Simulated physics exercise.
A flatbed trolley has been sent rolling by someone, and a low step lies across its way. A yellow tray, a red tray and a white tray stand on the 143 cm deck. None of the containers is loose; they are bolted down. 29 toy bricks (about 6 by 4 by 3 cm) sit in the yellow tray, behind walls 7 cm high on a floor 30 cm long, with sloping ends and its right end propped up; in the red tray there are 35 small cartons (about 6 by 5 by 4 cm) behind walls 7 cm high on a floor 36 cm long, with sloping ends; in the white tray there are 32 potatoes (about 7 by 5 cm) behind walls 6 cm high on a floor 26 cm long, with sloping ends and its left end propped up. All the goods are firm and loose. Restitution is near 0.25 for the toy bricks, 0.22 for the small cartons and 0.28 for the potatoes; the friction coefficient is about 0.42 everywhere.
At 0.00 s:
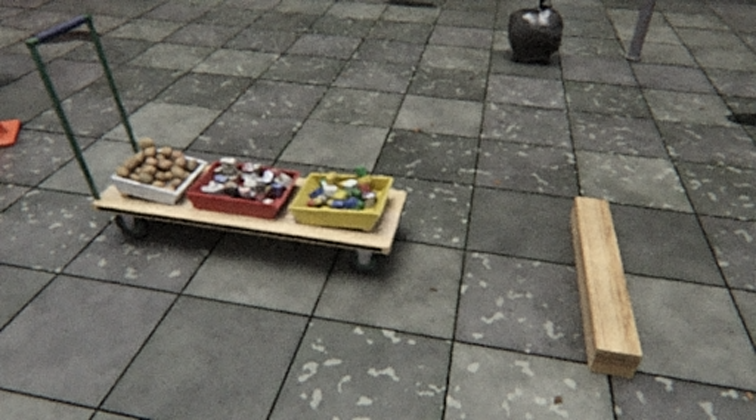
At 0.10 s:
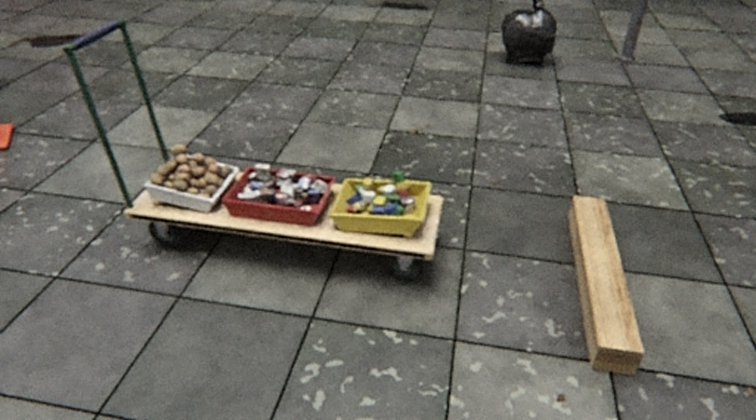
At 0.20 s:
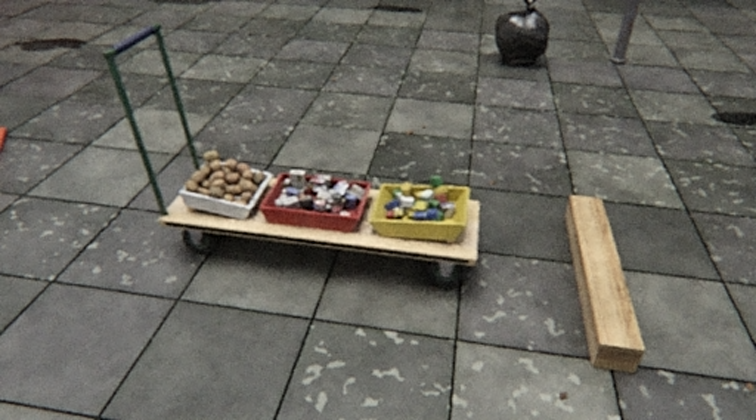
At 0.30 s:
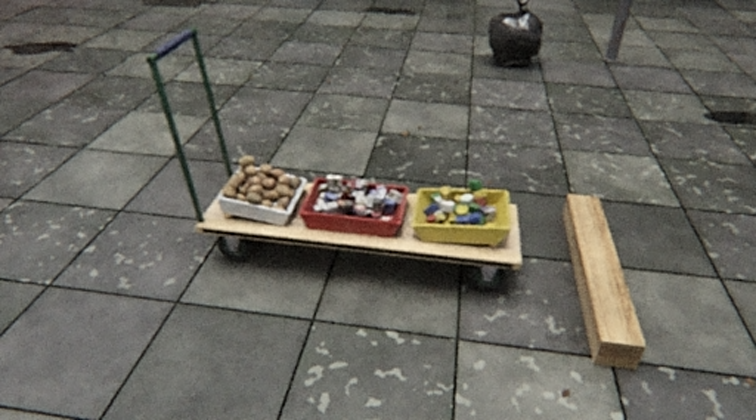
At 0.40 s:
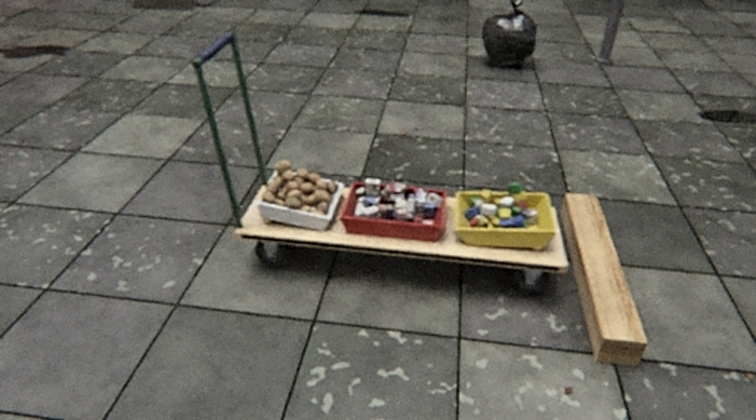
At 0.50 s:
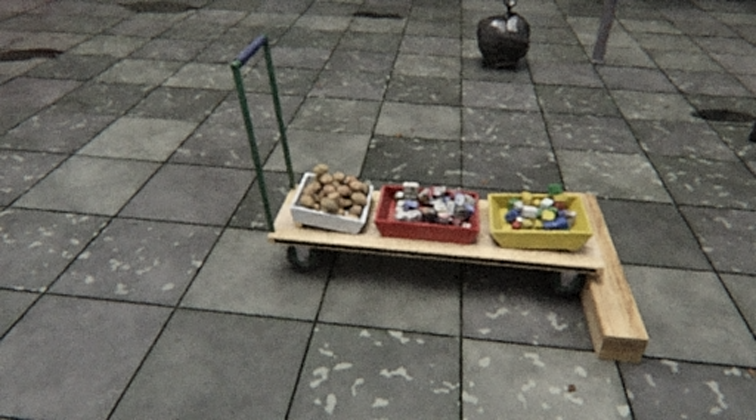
A flatbed trolley carrying a white tray of potatoes, a red tray of small cartons and a yellow tray of toy bricks rolls rightward across grey paving. It steadily closes the gap to a wooden beam lying across its way, until its front end is at the beam, with the goods still in their trays.
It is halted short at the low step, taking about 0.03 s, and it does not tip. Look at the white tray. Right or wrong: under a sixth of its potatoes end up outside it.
Wrong, over a sixth do.
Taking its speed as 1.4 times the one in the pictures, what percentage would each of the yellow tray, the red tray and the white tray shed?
Yellow tray 20, red tray 20, white tray 50 per cent.
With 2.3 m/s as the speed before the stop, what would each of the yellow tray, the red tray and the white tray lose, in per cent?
Yellow tray 20 %, red tray 20 %, white tray 40 %.
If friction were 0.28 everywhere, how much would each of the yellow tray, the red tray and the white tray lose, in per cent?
Yellow tray 10%, red tray 20%, white tray 30%.
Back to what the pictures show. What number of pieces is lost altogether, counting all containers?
I'd put it near 18.
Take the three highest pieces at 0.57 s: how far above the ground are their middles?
Mean height: Some 38 cm.
After 0.57 s, 1 of 29 out of the yellow tray, 1 of 35 out of the red tray and 0 of 32 out of the white tray.
After 0.69 s, 2 of 29 out of the yellow tray, 2 of 35 out of the red tray and 7 of 32 out of the white tray.
After 0.92 s, 4 of 29 out of the yellow tray, 3 of 35 out of the red tray and 11 of 32 out of the white tray.
Outcome (at 1.42 s), 4 of 29 out of the yellow tray, 3 of 35 out of the red tray and 11 of 32 out of the white tray. Asked share, 11 of 32, 34 per cent.
